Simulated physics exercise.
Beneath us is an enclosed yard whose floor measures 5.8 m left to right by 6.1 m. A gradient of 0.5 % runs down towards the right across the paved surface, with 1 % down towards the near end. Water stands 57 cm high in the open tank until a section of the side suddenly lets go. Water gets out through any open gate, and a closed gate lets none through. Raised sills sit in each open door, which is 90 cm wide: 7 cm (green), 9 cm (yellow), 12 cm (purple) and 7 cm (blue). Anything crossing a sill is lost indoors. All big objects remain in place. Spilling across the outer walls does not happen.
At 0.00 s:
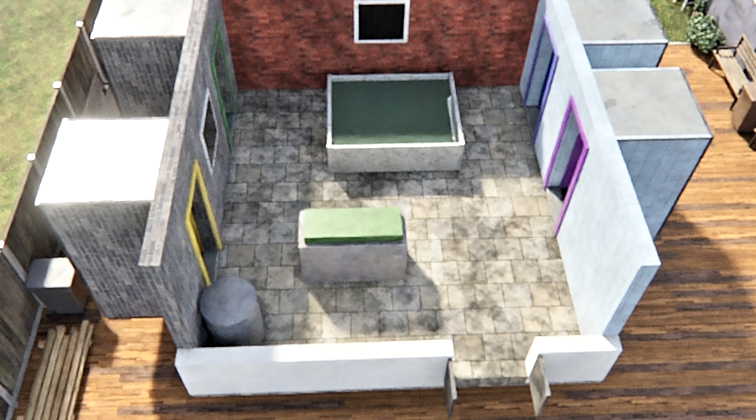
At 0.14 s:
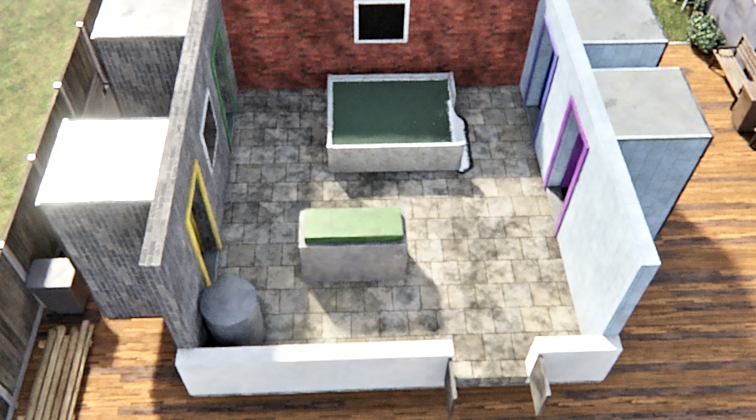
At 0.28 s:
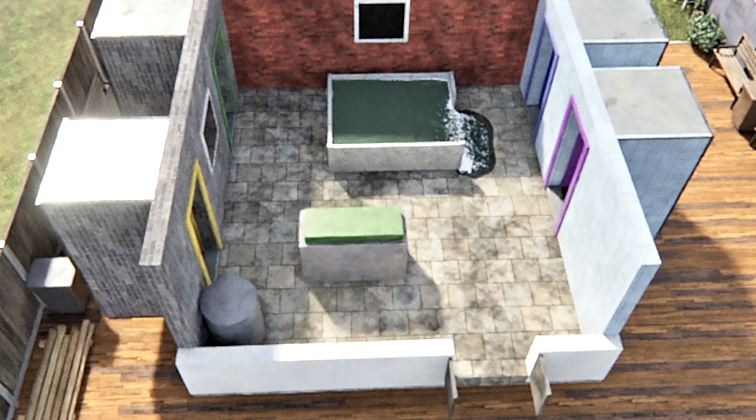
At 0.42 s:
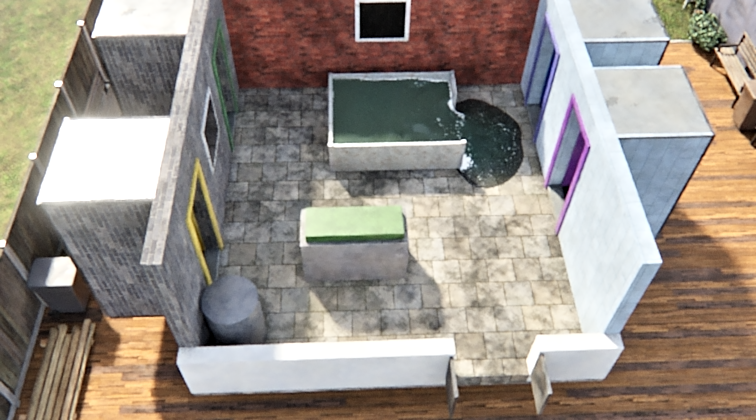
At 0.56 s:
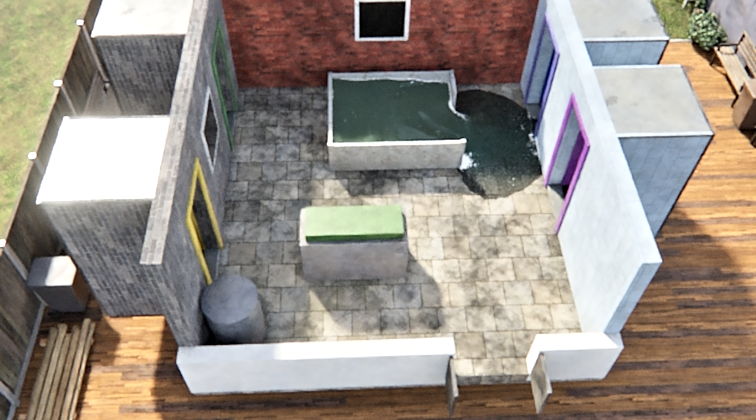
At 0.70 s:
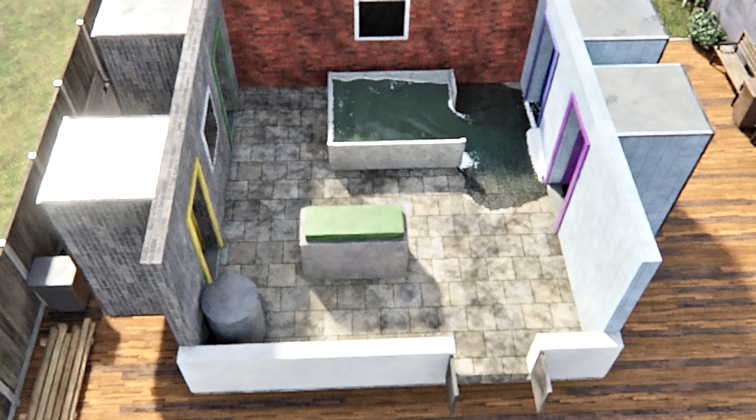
At the start, dark green water sits still in an open tank by the red brick wall of a paved yard. Water then pours out through a gap at the tank's right side, and a dark pool spreads across the paving to the right-hand wall and creeps toward the near end.
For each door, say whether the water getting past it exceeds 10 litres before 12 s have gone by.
One by one: The green door will hold enough water back. The yellow door will hold enough water back. The purple door will not hold enough water back. The blue door will not hold enough water back.
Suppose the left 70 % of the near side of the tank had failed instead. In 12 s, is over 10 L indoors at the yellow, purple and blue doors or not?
Yellow beyond, purple short, blue short.
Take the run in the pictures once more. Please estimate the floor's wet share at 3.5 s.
I'd say around 40 %.
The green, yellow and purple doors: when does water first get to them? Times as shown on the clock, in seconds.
Green = 5.5 s, yellow = 7.0 s, purple = 0.8 s.
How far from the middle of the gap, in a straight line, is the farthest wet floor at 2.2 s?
4.8 m.
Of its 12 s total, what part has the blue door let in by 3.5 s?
Some 75 per cent by then.
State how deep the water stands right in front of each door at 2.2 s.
In centimetres - green: 0, yellow: 0, purple: 19, blue: 29.
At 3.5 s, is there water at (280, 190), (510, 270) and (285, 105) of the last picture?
First spot not yet wet, second submerged, third not yet wet.
After 1.4 s water covers 15 % of the floor and is deepest (38 cm) near (530, 153); green door not reached, yellow door not reached, purple door 18 cm at the sill, 0 L in, blue door 25 cm at the sill, 95 L in.
After 2.2 s water covers 25 % of the floor and is deepest (36 cm) near (530, 153); green door not reached, yellow door not reached, purple door 19 cm at the sill, 16 L in, blue door 29 cm at the sill, 224 L in.
After 3.5 s water covers 40 % of the floor and is deepest (24 cm) near (553, 346); green door not reached, yellow door not reached, purple door 14 cm at the sill, 33 L in, blue door 20 cm at the sill, 373 L in.
After 7.0 s water covers 65 % of the floor and is deepest (14 cm) near (567, 356); green door 5 cm at the sill, 0 L in, yellow door 2 cm at the sill, 0 L in, purple door 9 cm at the sill, 36 L in, blue door 11 cm at the sill, 486 L in.
After 12.0 s water covers 85 % of the floor and is deepest (9 cm) near (567, 356); green door 3 cm at the sill, 0 L in, yellow door 6 cm at the sill, 0 L in, purple door 5 cm at the sill, 36 L in, blue door 5 cm at the sill, 498 L in.
